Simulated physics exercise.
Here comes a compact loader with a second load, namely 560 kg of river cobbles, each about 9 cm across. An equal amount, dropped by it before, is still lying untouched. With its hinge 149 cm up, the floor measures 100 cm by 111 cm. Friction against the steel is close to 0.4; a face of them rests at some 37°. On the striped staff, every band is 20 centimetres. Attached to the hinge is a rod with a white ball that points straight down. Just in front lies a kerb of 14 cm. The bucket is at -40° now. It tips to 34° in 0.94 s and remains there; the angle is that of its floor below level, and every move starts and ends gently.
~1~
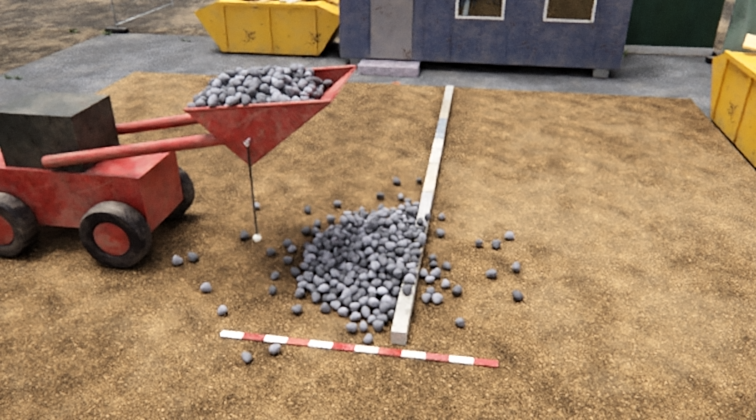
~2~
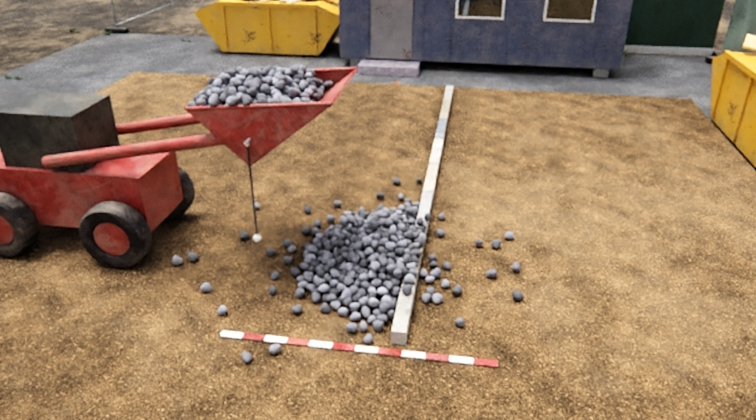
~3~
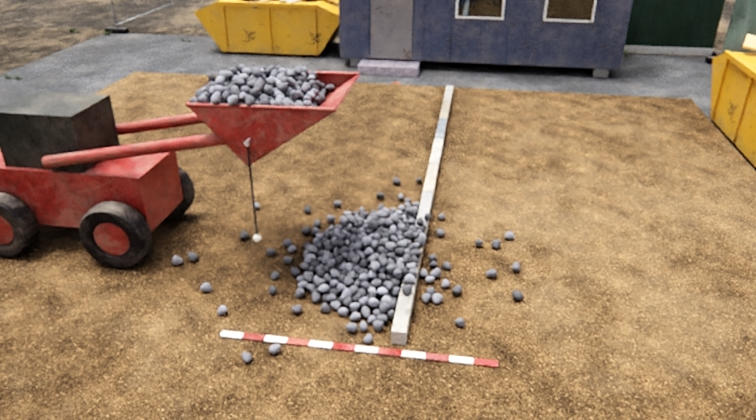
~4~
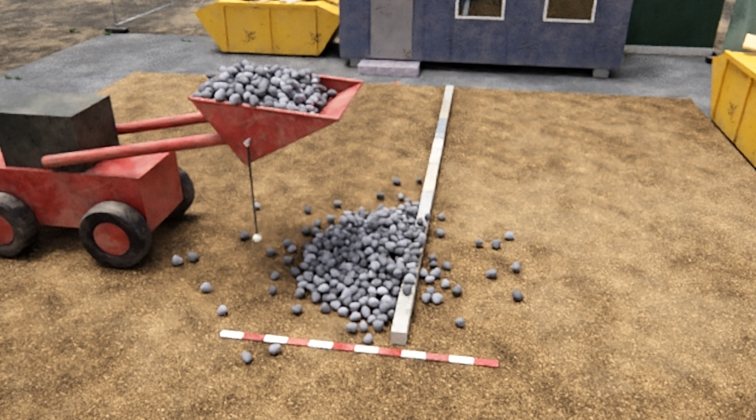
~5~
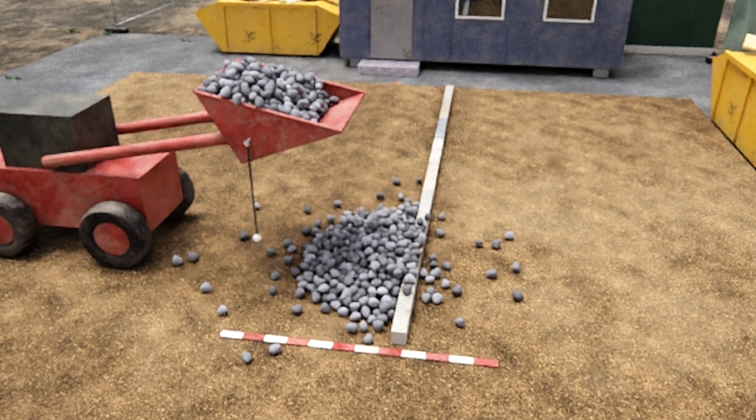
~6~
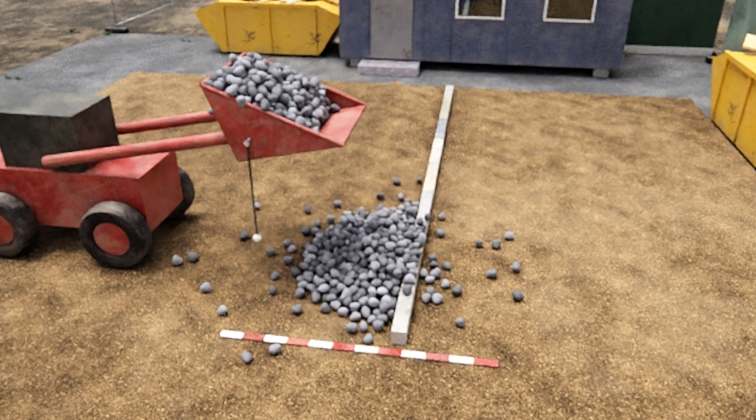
On a patch of brown earth before a blue-grey cabin and yellow skips, the view looks down from a fixed, raised position. At left, a red loader holds a bucket of grey cobbles above a scattered pile of similar stones, beside a pale kerb and a red-and-white staff. The bucket slowly tilts, its front lip lowering and its back rising, while the stones inside shift slightly and the loader stays still.
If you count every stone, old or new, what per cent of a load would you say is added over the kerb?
I would say about 32 per cent.
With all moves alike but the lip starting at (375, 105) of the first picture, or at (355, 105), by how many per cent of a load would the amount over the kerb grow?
The first would add some 80 per cent and the second some 60 per cent.
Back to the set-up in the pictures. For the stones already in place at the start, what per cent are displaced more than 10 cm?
Estimate: 25 %, roughly.
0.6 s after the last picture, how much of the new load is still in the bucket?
Held: Around 70 % of the load.
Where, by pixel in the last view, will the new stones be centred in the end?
Middle: Approx. (390, 244) px.
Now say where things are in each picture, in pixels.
The first frame shows lip at (331, 101), floor tilted -40°, highest stones at (268, 73). The earlier load is highest near (381, 239), 30 cm above ground level, 96 % on this side of the kerb, 4 % over the kerb.
In the second frame, the bucket is at -39°, its lip at (332, 104); the top of the load is at (265, 72).
In the third frame, the bucket is at -35°, its lip at (335, 110); the top of the load is at (267, 72).
In the fourth frame, the bucket is at -29°, its lip at (339, 120); the top of the load is at (249, 70).
The fifth frame shows lip at (342, 132), floor tilted -21°, highest stones at (246, 66); 1 % has left.
The sixth frame shows lip at (343, 146), floor tilted -12°, highest stones at (247, 62); 1 % has left.
Then, 0.3 s after the last picture the floor is at 22°; in per cent of one load, 99 in the bucket, 97 on this side of the kerb, 4 over the kerb; the foremost stones are at (492, 269).
Then, 0.6 s after the last picture the floor is at 34°; in per cent of one load, 70 in the bucket, 126 on this side of the kerb, 4 over the kerb; the foremost stones are at (492, 269).
Then, 1.0 s after the last picture the floor is at 34°; in per cent of one load, 27 in the bucket, 165 on this side of the kerb, 9 over the kerb; the foremost stones are at (492, 269).
Then, 3.7 s after the last picture the floor is at 34°; in per cent of one load, 0 in the bucket, 164 on this side of the kerb, 36 over the kerb; the foremost stones are at (549, 276). Net gain over the kerb, 32.
